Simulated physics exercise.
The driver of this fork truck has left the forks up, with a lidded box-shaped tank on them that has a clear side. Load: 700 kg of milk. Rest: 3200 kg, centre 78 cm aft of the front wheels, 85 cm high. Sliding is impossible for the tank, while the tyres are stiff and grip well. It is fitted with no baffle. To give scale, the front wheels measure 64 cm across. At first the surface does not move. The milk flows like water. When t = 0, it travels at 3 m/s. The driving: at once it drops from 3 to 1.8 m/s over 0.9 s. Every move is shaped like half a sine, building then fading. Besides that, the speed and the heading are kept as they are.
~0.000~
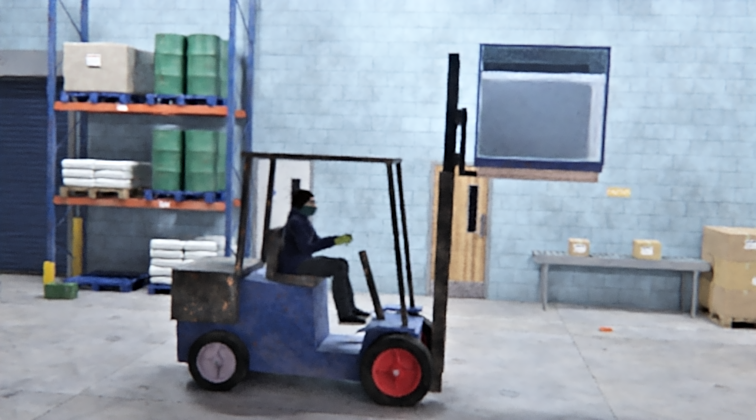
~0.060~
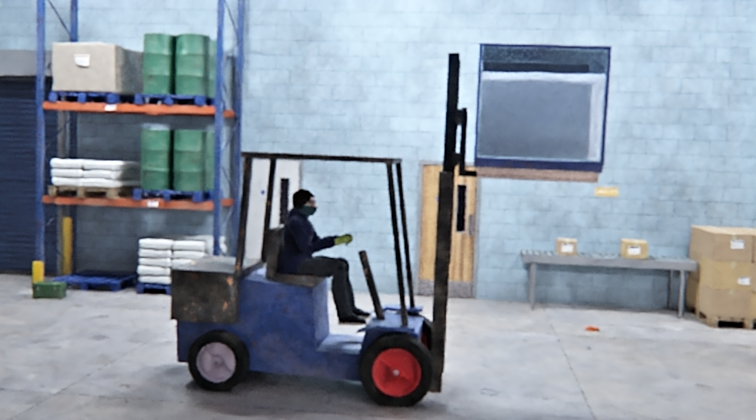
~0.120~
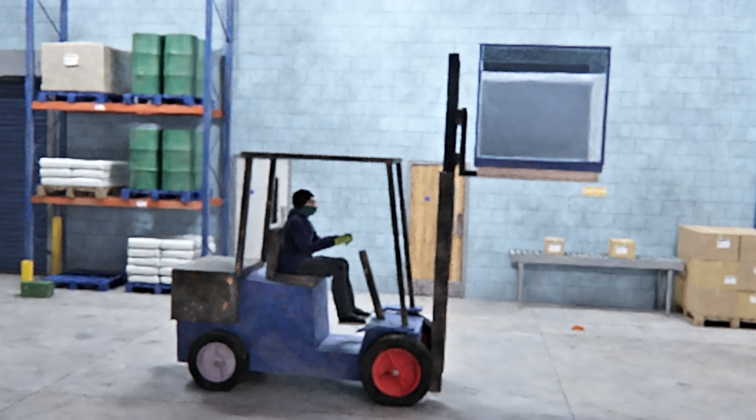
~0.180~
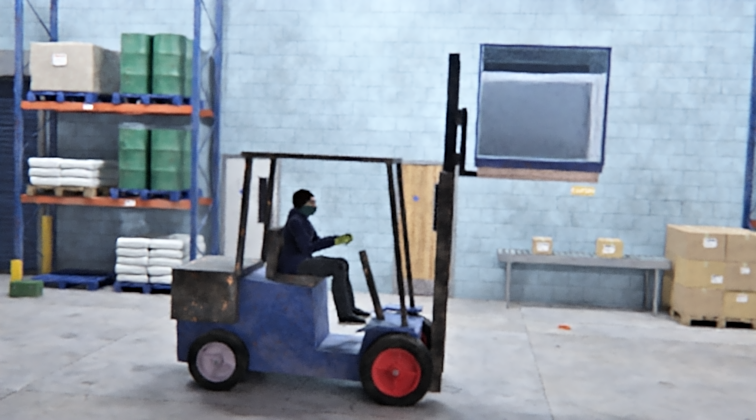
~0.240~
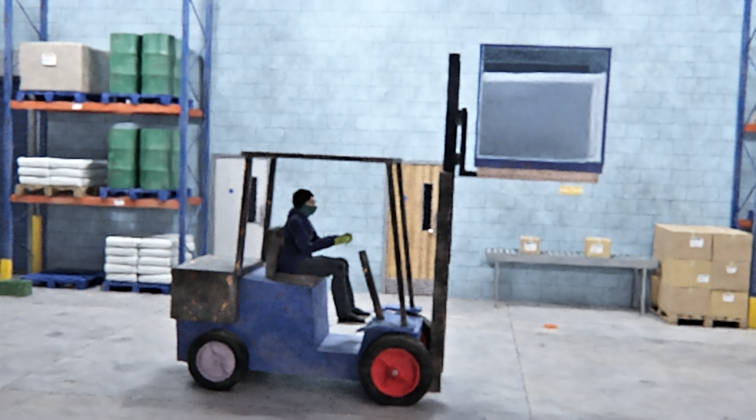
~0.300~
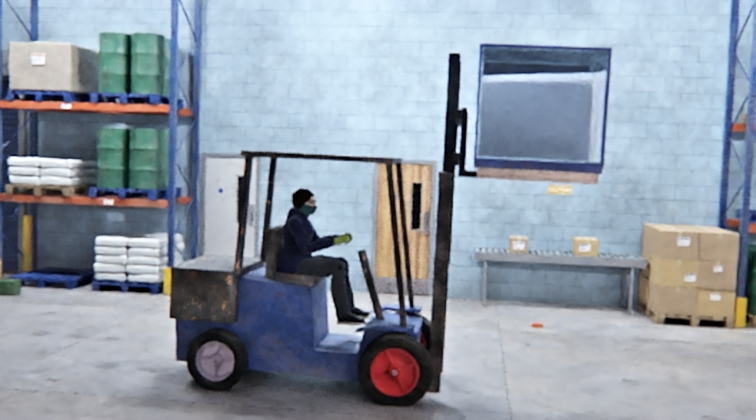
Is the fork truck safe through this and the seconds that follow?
In the end it remains grounded.
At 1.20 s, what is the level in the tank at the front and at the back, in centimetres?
Roughly 60 cm in front and 82 cm behind.
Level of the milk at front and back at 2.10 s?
At that moment it stands around 80 cm in front and around 56 cm behind.
Then, 0.50 s in, the lean is 1° nose down, wheels down; the liquid stands 78 cm on the front, 59 cm on the back.
Then, 1.20 s in, the lean is 0°, wheels down; the liquid stands 60 cm on the front, 82 cm on the back.
Then, 2.10 s in, the lean is 0°, wheels down; the liquid stands 80 cm on the front, 57 cm on the back.
Then, 3.88 s in, no wheel has left the ground; at worst the lighter axle bore 6 per cent of the weight.
